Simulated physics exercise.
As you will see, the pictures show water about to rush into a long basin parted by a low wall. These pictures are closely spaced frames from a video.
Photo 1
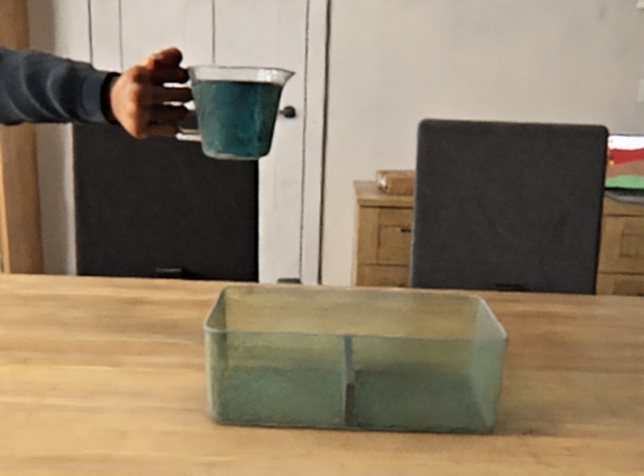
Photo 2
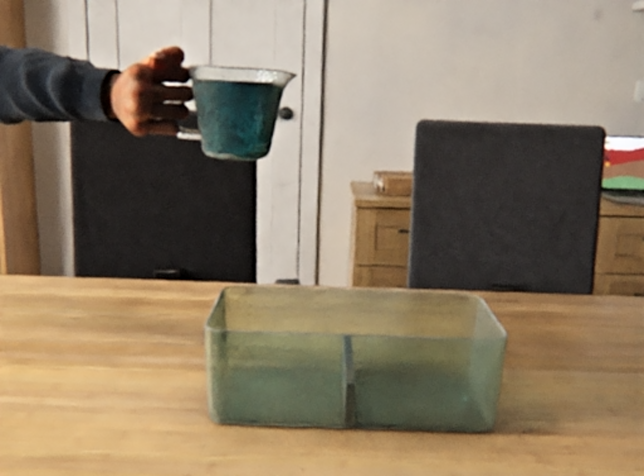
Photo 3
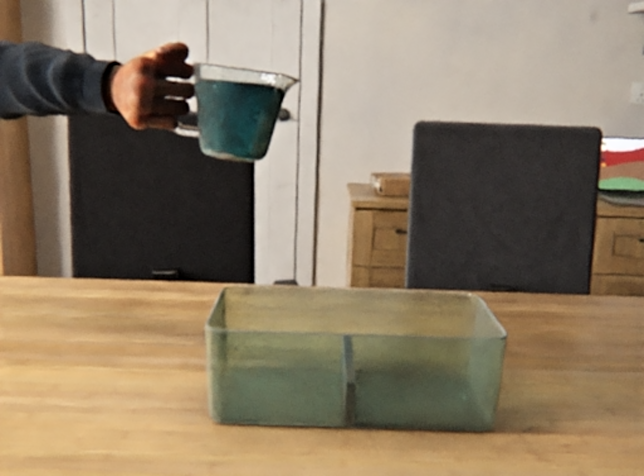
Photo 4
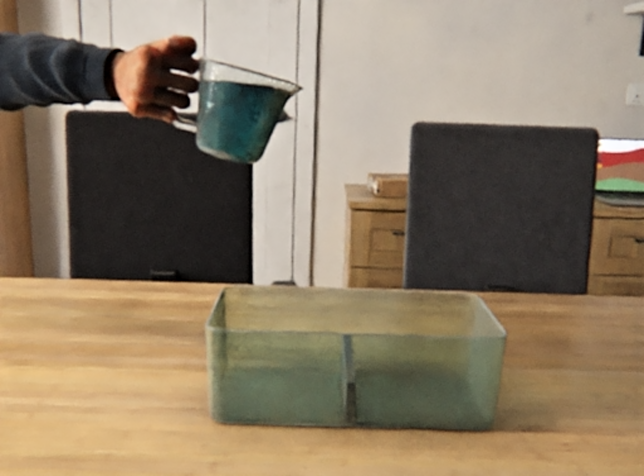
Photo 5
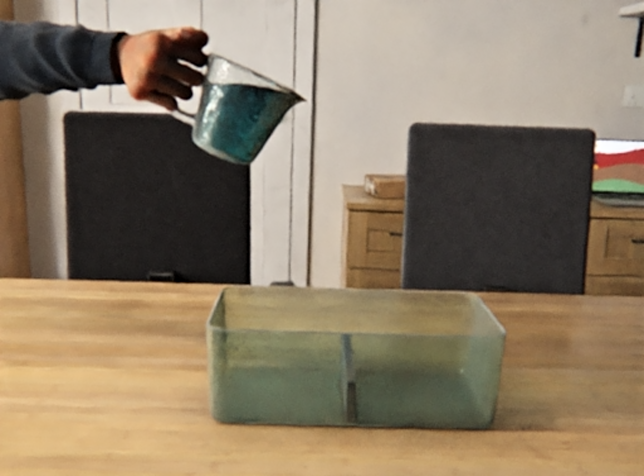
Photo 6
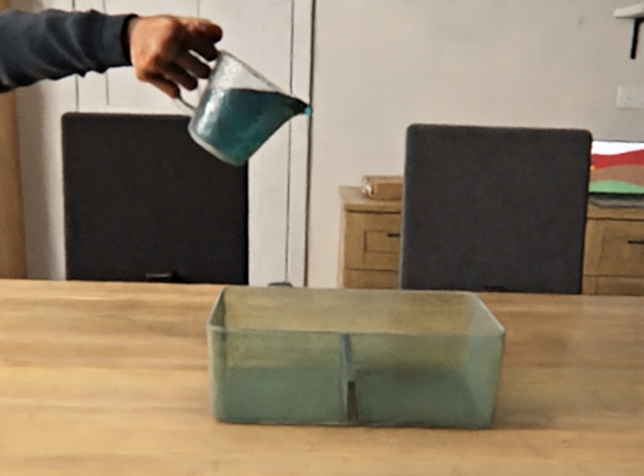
At the start, a hand at the upper left holds a clear jug of blue-green liquid upright above a divided, clear rectangular basin on a wooden table. The hand gradually tips the jug to the right, and the liquid shifts to the spout, where a little emerges at the lip.
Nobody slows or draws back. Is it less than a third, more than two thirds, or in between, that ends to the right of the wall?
Falls in the midrange.
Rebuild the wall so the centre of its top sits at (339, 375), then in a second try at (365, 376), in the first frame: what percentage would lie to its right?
In turn 65 and 25 in a hundred.
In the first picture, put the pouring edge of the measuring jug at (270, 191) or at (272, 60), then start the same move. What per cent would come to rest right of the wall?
5 %, then 15 %.
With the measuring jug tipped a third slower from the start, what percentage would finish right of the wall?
I'd say roughly 60 in every hundred ends up there.
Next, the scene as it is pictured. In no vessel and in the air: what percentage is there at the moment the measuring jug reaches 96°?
About 45 %.
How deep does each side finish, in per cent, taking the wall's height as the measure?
Left of the wall 20 %, right of the wall 20 %.
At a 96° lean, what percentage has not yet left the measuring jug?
I'd put it near 40 %.
A moment on, the measuring jug is tipped on its side and 38 per cent is still to pour, 1 is left of the wall and 15 right of it.
Next, the measuring jug is tipped right over and 2 per cent is still to pour, 36 is left of the wall and 43 right of it.
Then the measuring jug is tipped right over and 0 per cent is still to pour, 51 is left of the wall and 44 right of it.
Later the measuring jug is tipped right over and 0 per cent is still to pour, 51 is left of the wall and 45 right of it.
In the end 51 per cent lies left of the wall, 46 right of it and 4 outside.
